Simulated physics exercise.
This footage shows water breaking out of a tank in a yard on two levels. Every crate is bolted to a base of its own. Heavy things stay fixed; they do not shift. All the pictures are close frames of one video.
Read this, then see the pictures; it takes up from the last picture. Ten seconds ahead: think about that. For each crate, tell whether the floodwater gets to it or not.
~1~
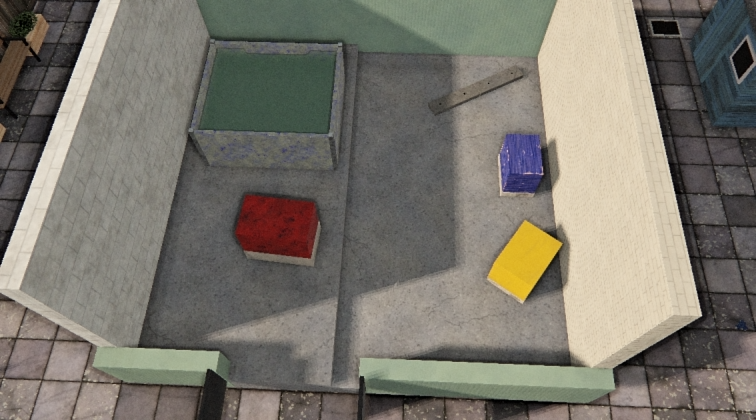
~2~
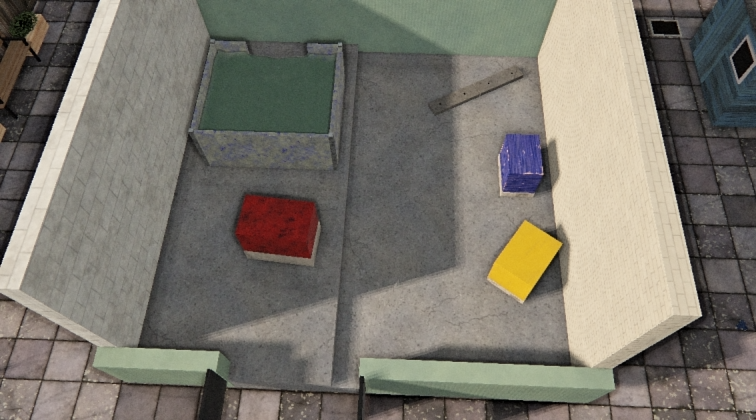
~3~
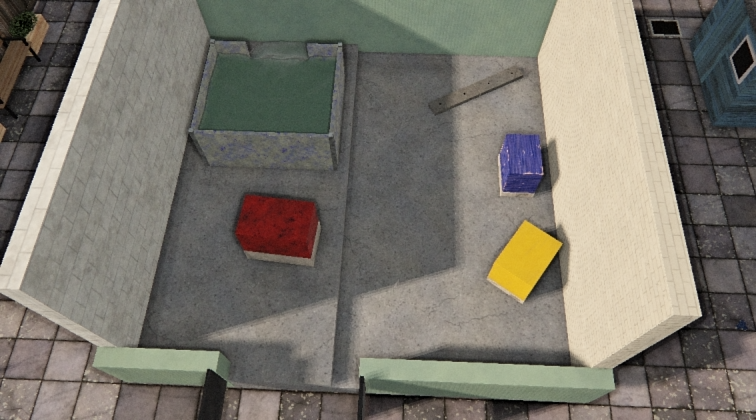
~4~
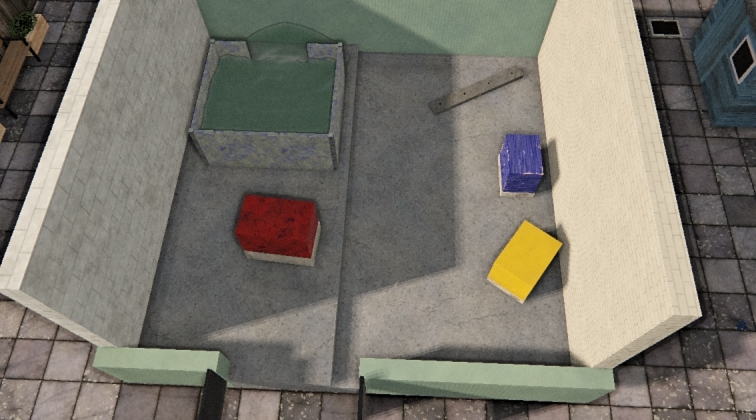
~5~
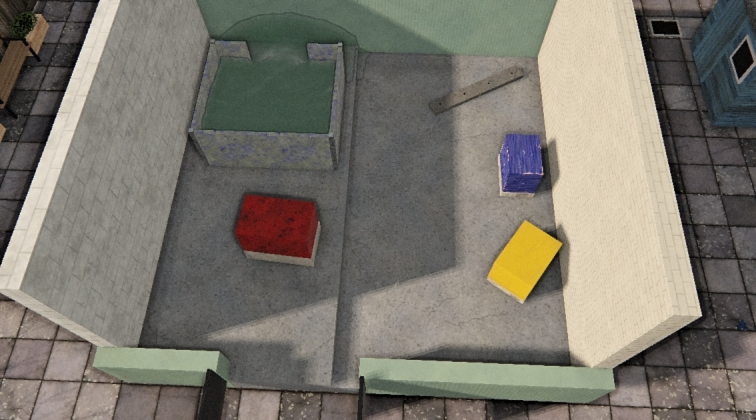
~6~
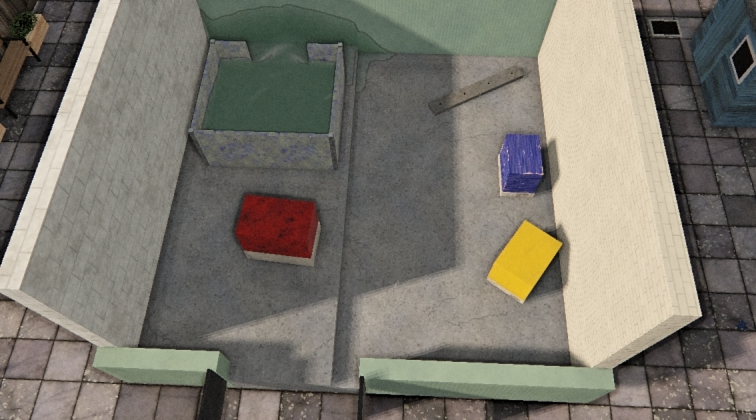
Crate by crate: Yellow crate - reached; red crate - not reached; blue crate - reached.
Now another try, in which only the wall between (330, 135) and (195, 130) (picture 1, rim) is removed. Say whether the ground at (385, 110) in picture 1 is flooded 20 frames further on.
Outcome: Untouched.
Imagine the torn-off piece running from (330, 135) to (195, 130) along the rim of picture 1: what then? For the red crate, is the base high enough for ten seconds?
Looking at the red crate, it is hit.
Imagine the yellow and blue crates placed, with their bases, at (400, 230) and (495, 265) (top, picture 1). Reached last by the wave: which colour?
That is the one in yellow.
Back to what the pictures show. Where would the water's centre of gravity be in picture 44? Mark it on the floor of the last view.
I'd put it at around (352, 165).
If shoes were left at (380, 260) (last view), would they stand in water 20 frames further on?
Verdict: No water.
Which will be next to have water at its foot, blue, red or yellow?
That would be the blue one.
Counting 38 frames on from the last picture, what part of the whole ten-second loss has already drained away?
50 per cent.
A moment on, water covers 20 % of the floor; the yellow crate not reached, the red crate not reached, the blue crate not reached.
Next, water covers 45 % of the floor; the yellow crate not reached, the red crate not reached, the blue crate water round its plinth.
Then, water covers 60 % of the floor; the yellow crate water round its plinth, the red crate water round its plinth, the blue crate water round its plinth.
Later, water covers 85 % of the floor; the yellow crate water round its plinth, the red crate water round its plinth, the blue crate water round its plinth.
In the end, water covers 90 % of the floor; the yellow crate was topped, the red crate stayed above the water, the blue crate was topped.
